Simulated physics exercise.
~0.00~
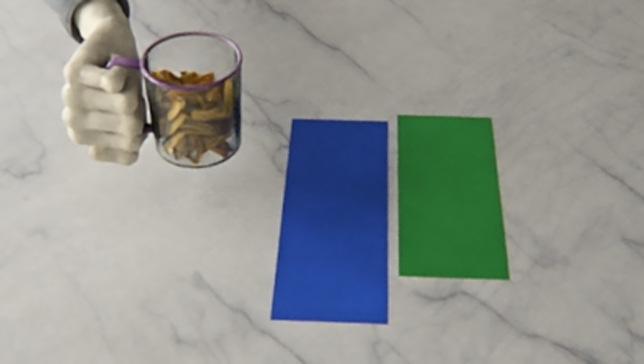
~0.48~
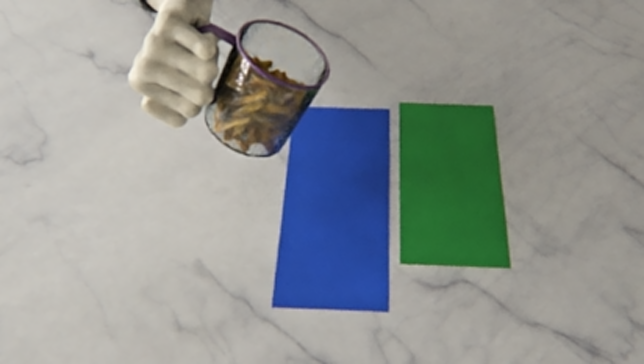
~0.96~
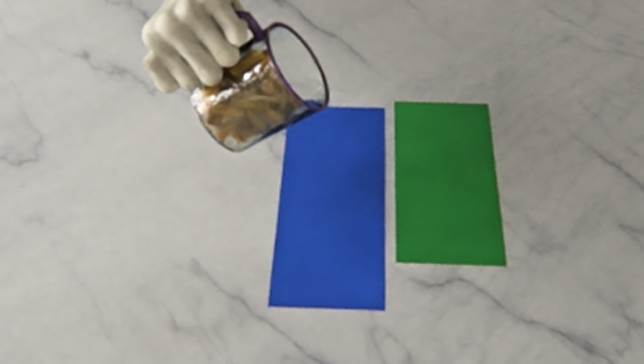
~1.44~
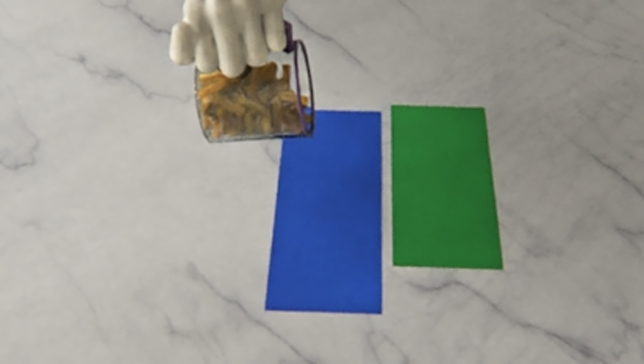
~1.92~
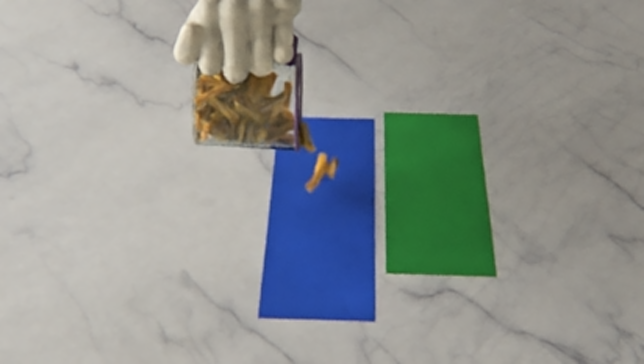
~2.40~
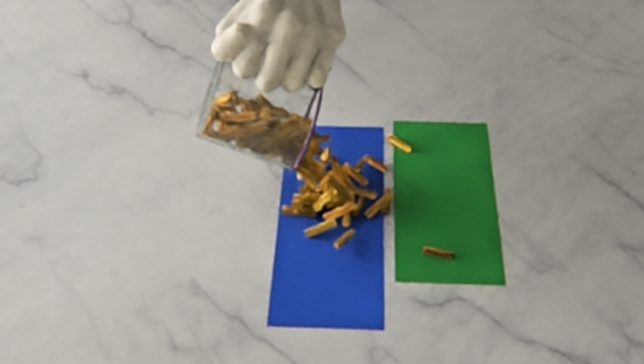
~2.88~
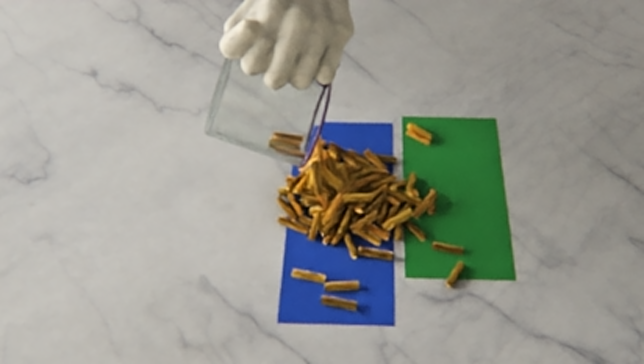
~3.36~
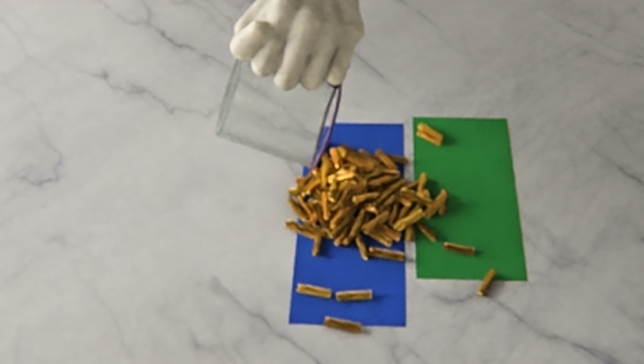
A pale hand moved a clear cup of dry pasta to the right and tipped it over the blue mat, spilling the pieces out until it was empty, leaving a heap mostly on blue, with a few pieces scattered onto the green mat and table.
